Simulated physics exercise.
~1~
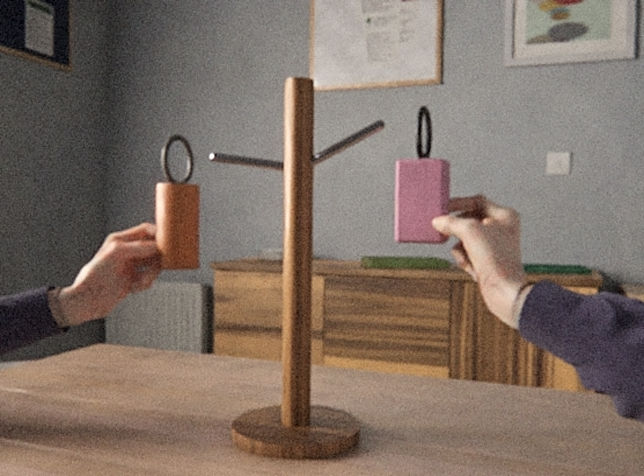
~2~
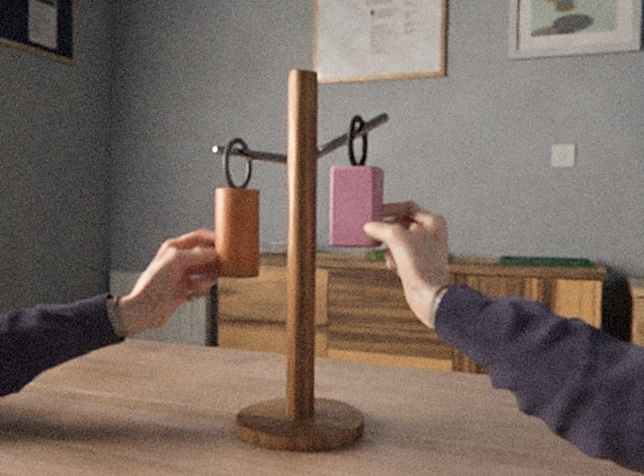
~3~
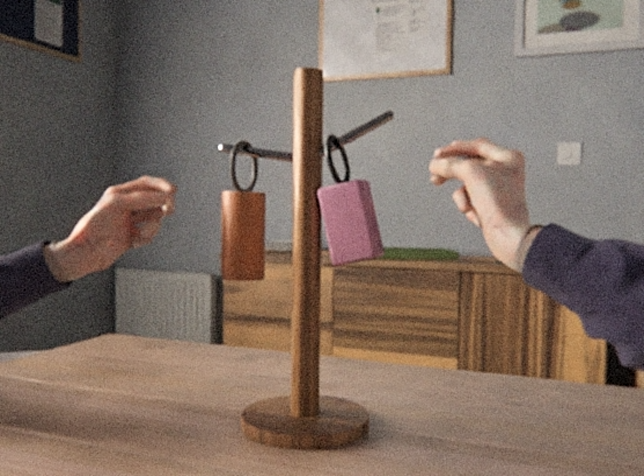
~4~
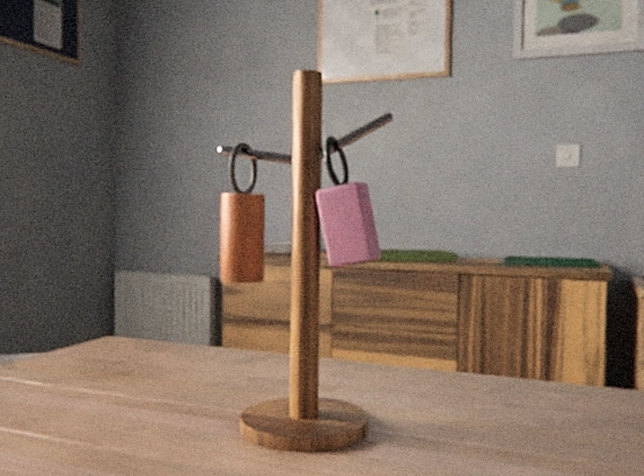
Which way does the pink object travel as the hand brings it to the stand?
The pink object moves to the left, toward the post of the stand.
